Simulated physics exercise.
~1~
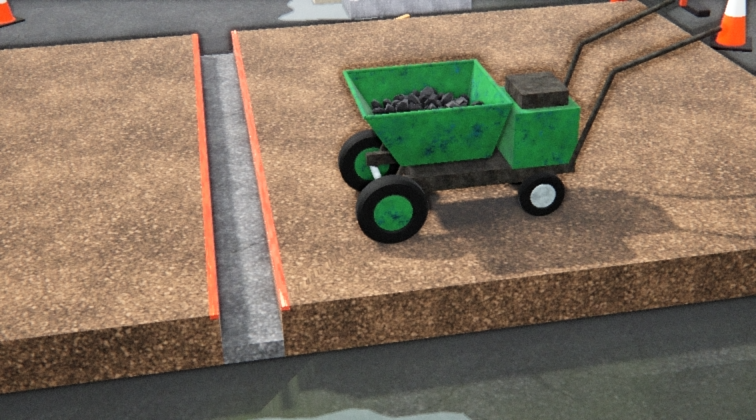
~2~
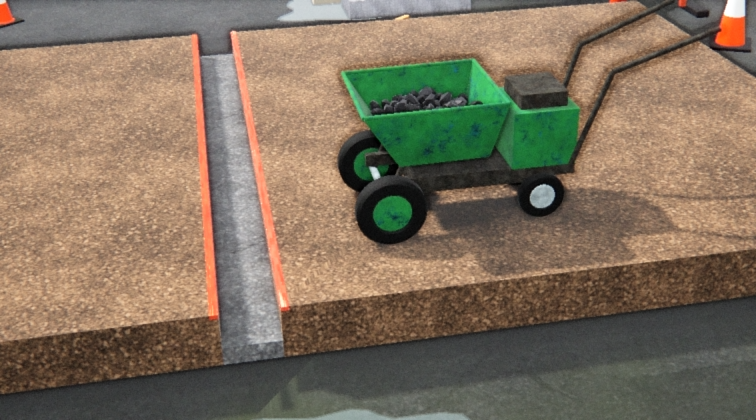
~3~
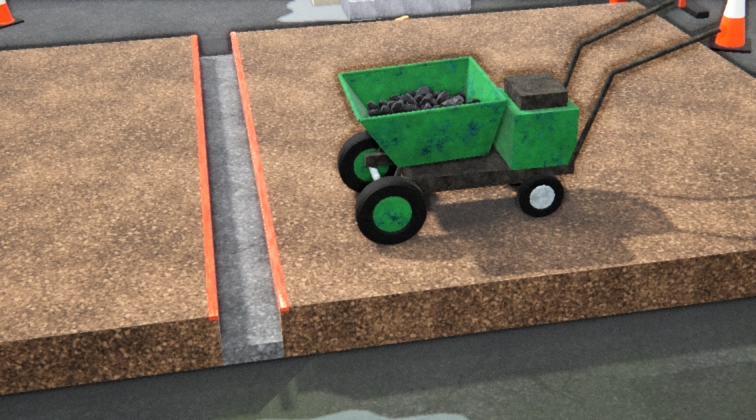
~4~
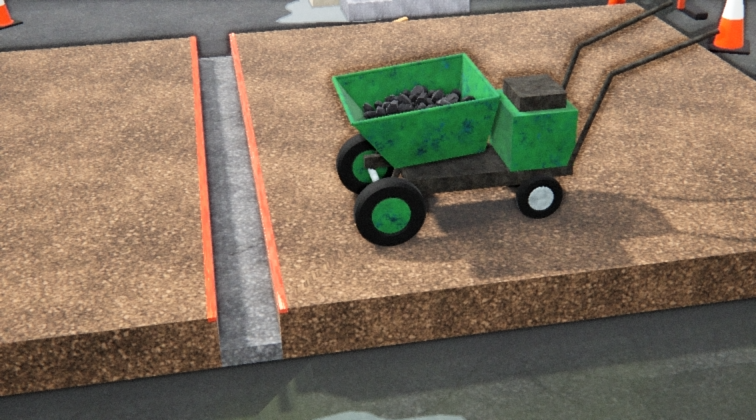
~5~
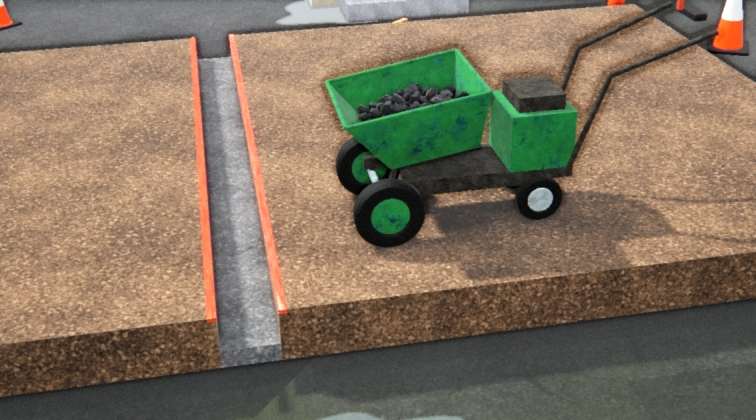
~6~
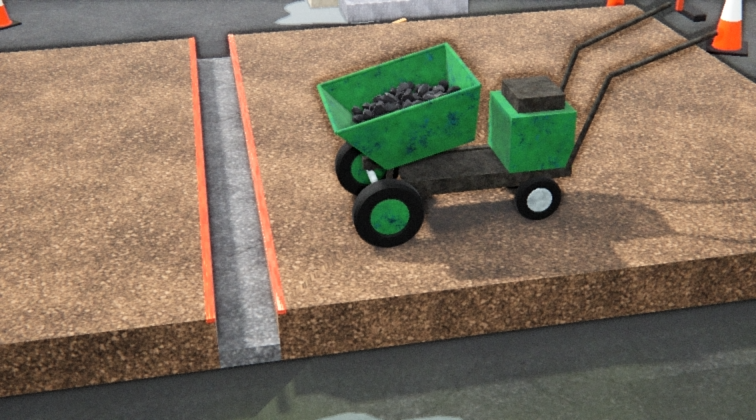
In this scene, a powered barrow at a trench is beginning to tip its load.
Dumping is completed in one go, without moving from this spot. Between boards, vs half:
The load ends chiefly in the trench.
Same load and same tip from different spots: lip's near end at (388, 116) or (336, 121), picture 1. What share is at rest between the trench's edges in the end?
60 %, then 90 %.
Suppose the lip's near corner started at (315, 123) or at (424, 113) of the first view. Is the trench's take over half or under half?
For the first case I'd say upwards of half, and for the second case a smaller fraction.
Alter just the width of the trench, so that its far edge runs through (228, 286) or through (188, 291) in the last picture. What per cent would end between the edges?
Close to 80 per cent in the first, close to 100 per cent in the second.
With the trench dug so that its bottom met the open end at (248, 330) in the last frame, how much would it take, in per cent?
I'd put it at about 70 in a hundred.
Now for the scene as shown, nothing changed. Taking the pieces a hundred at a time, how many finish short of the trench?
Around 10 per cent.
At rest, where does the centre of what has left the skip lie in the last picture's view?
Resting centre, last frame: Roughly (244, 250).
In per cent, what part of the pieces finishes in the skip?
It ends up near 0 per cent.
Soon after the last picture, skip tipped steeply; all in the skip.
A little later, skip tipped right over; nearly all in the skip; a stray few short of the trench; a stray few in or heaped over the trench; a stray few falling.
Later still, skip tipped right over; about a quarter in the skip; a small part short of the trench; about two thirds in or heaped over the trench.
By the end, skip tipped right over; a small part short of the trench; nearly all in or heaped over the trench; none beyond it.
